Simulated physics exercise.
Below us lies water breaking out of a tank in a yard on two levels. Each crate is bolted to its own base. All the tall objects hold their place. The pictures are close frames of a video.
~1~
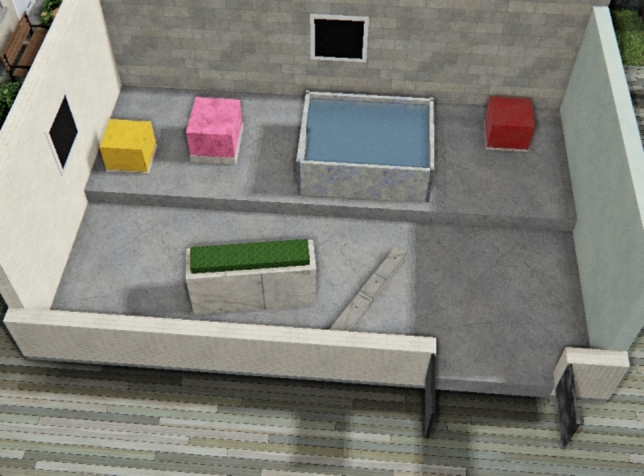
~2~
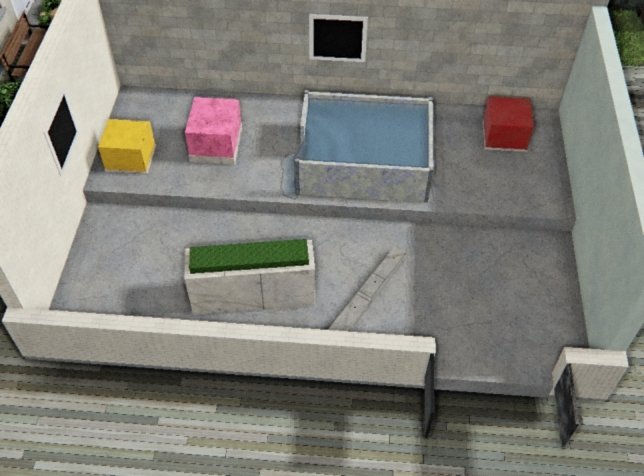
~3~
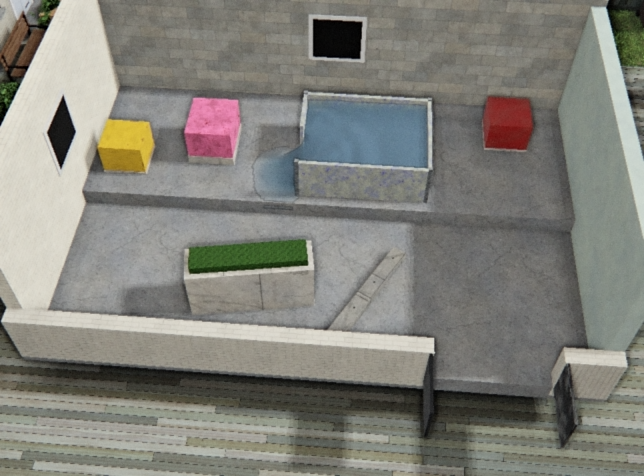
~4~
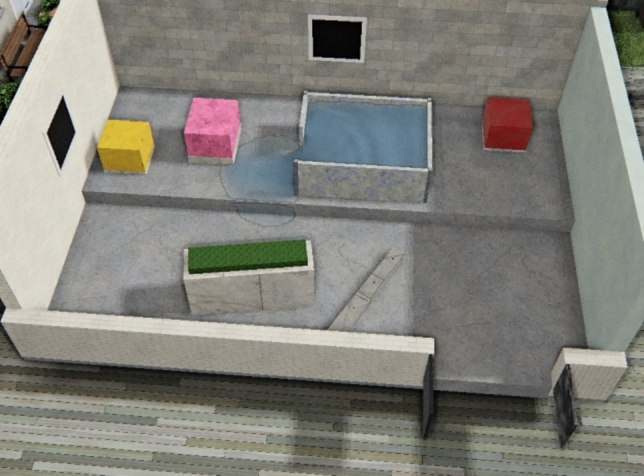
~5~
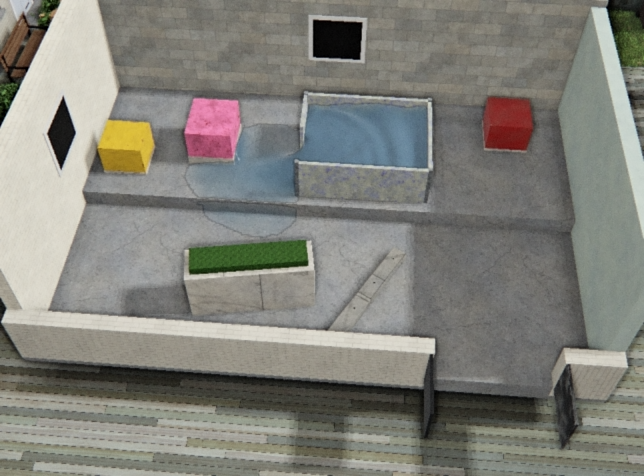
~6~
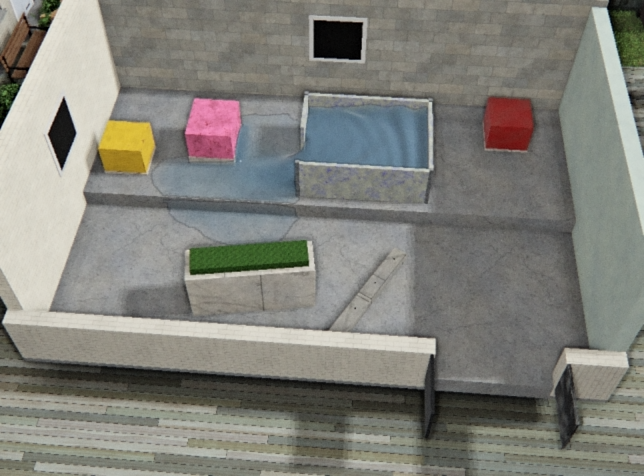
In this clip, water escapes from the left side of a raised tank in a two-level walled yard, spreads left across the upper level past a pink block, and runs over the step toward a green-topped planter.
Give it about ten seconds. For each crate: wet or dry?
The red crate is soaked; the pink crate is soaked; the yellow crate is soaked.
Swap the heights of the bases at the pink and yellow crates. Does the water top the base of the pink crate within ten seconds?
Then: Pink crate is wetted.
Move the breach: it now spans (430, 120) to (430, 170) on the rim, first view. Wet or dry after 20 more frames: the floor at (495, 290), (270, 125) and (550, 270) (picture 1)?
One after the other: Wet, not flooded, awash.
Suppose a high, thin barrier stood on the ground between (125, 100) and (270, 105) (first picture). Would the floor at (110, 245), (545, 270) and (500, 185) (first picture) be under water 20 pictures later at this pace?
As listed: Wet, no water, dry.
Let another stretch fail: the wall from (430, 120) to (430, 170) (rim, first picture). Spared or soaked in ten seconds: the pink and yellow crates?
In short: The pink crate is spared, the yellow crate ends up wet.
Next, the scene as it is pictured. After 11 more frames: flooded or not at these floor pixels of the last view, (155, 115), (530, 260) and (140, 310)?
One after the other: Covered, clear, wet.
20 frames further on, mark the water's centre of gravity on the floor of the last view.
At about (253, 190).
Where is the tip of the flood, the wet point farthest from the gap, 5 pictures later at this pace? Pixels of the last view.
Roughly at (70, 252).
A moment on, water covers 25 % of the floor; the red crate not reached, the pink crate water round its plinth, the yellow crate water round its plinth.
Next, water covers 35 % of the floor; the red crate not reached, the pink crate water round its plinth, the yellow crate water round its plinth.
Then, water covers 45 % of the floor; the red crate not reached, the pink crate water round its plinth, the yellow crate water round its plinth.
Later, water covers 65 % of the floor; the red crate water round its plinth, the pink crate water round its plinth, the yellow crate water round its plinth.
In the end, water covers 85 % of the floor; the red crate was topped, the pink crate was topped, the yellow crate was topped.
